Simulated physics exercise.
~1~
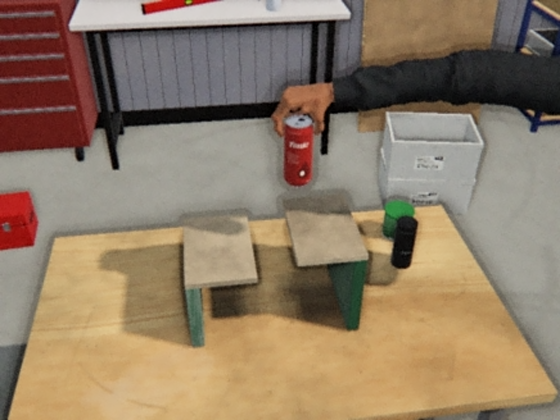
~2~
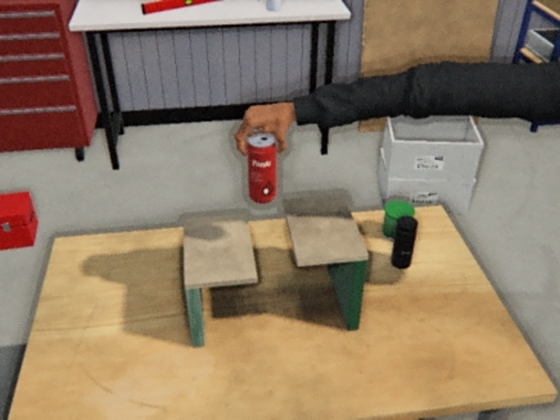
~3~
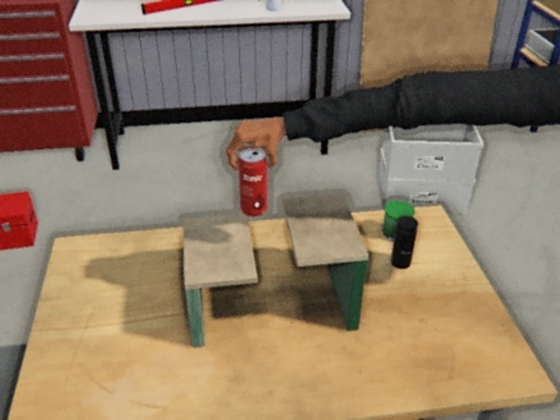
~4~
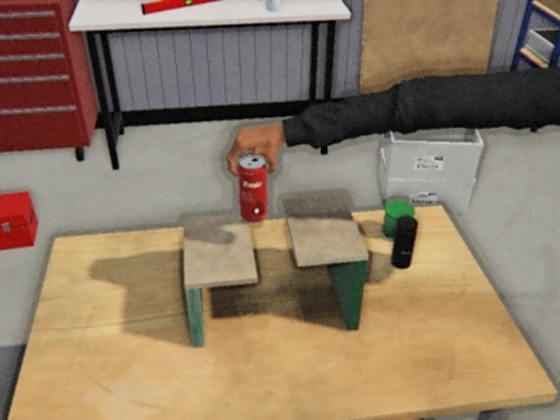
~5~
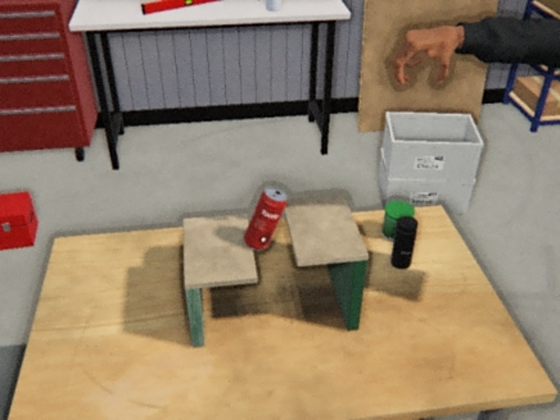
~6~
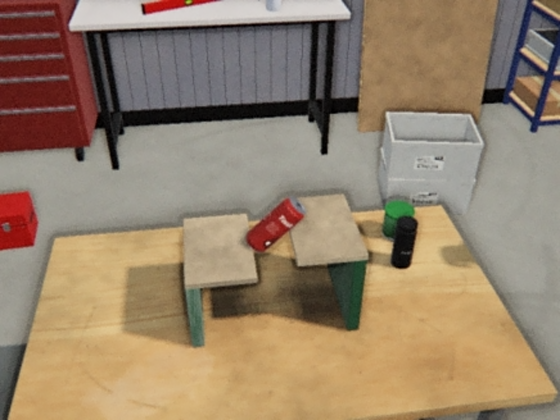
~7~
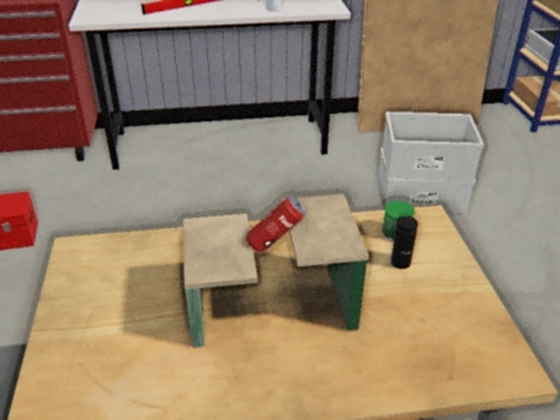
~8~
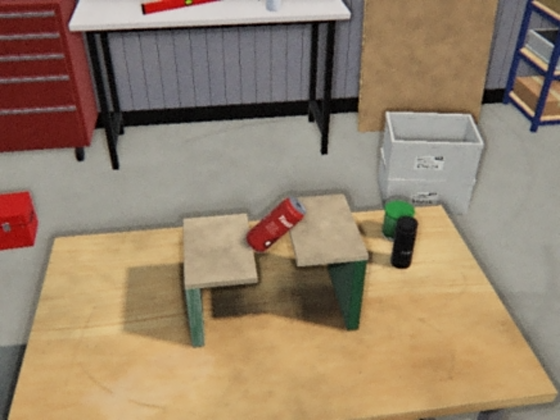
The clip opens on a hand holding a red can upright above a wooden table, where a stand with a gap in its top sits beside a green tin and a black jar. The hand carries the can left and lowers it toward the gap. It then lets go and draws back to the right, while the can tips over to the right. The can settles at a slant, caught across the gap between the two top pieces. It stays lodged there, and the tin and jar remain in their places.
